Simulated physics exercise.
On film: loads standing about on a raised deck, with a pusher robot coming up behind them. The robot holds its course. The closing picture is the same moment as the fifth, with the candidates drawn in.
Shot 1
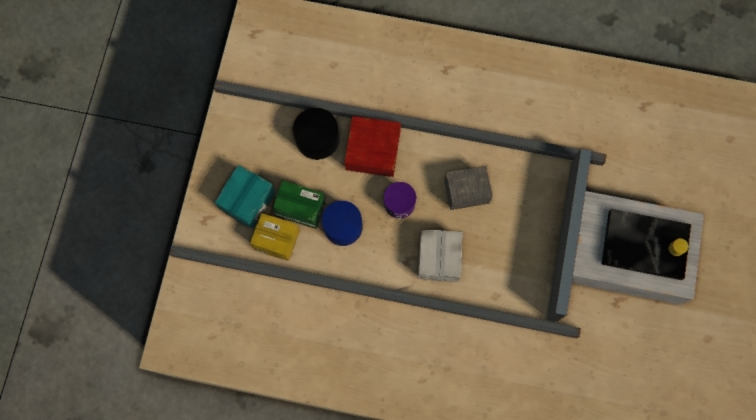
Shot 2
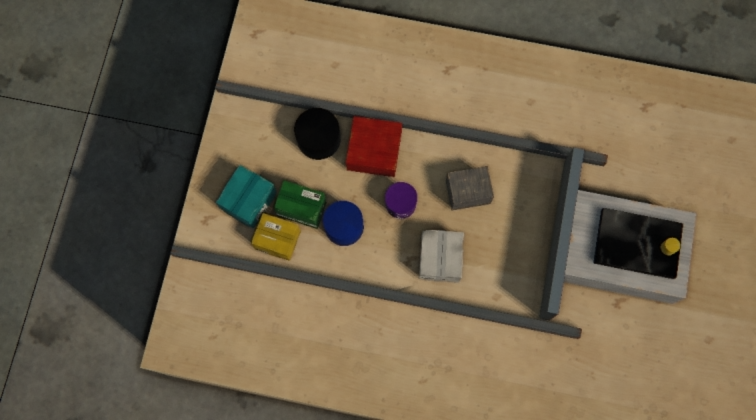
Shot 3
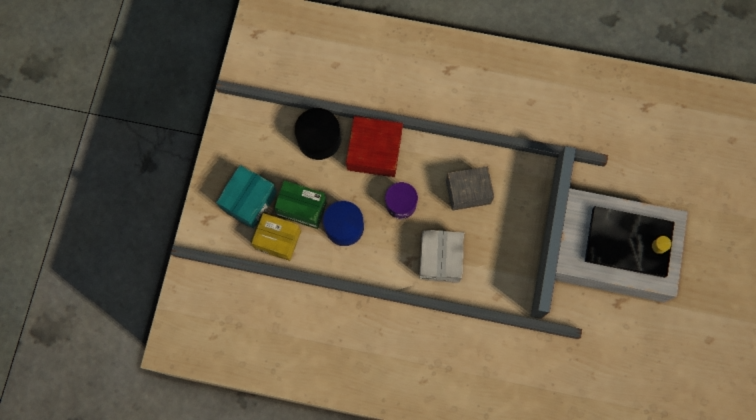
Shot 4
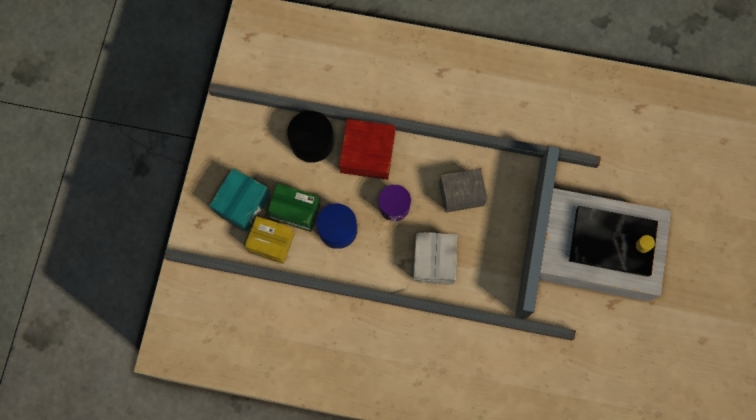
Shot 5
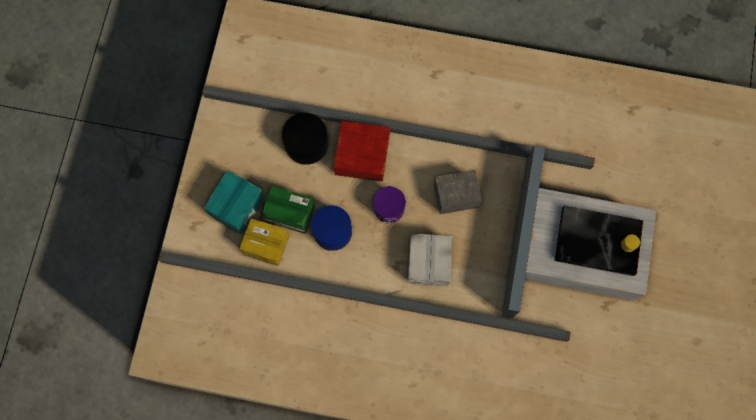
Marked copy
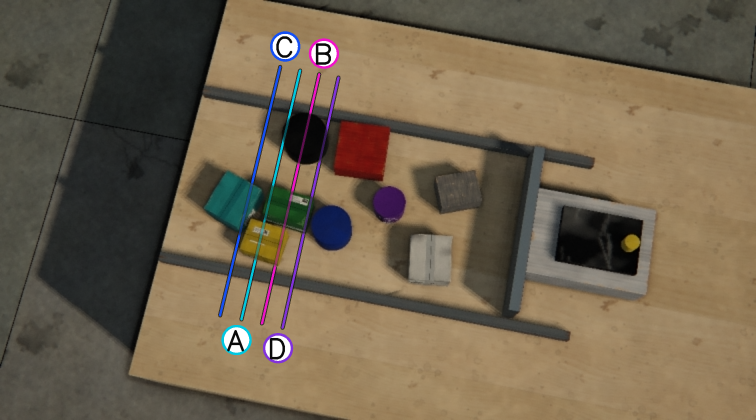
A pale wooden deck, seen from high above and slightly tilted, lies over a stained grey concrete floor. Between two dark rails sit turquoise, green, yellow, red, grey and white blocks and black, blue and purple round pieces, with a grey robot carrying a wide bar at the right. The robot creeps steadily left toward the unmoving loads, and later the view shifts slightly, sliding everything a little left.
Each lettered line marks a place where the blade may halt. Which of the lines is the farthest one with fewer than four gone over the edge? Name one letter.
It should halt at C.
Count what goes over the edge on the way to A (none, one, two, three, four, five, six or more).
Two.
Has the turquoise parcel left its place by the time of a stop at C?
Yes.
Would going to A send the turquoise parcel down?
By then, yes.
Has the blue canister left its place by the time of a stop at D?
Yes.
On the marked copy, A at (272, 190); B at (292, 194); C at (251, 186); D at (312, 198).
Taking C. A third of the way, robot (492, 220); white parcel (391, 252); grey crate (406, 177).
Two thirds of the way, robot (391, 201); turquoise parcel (182, 187); black canister (229, 119).
When it is over, robot (314, 186); turquoise parcel over the edge; green parcel over the edge; three fallen.
As for the rest, A is within the limit but short; B is within the limit but short; D is within the limit but short.
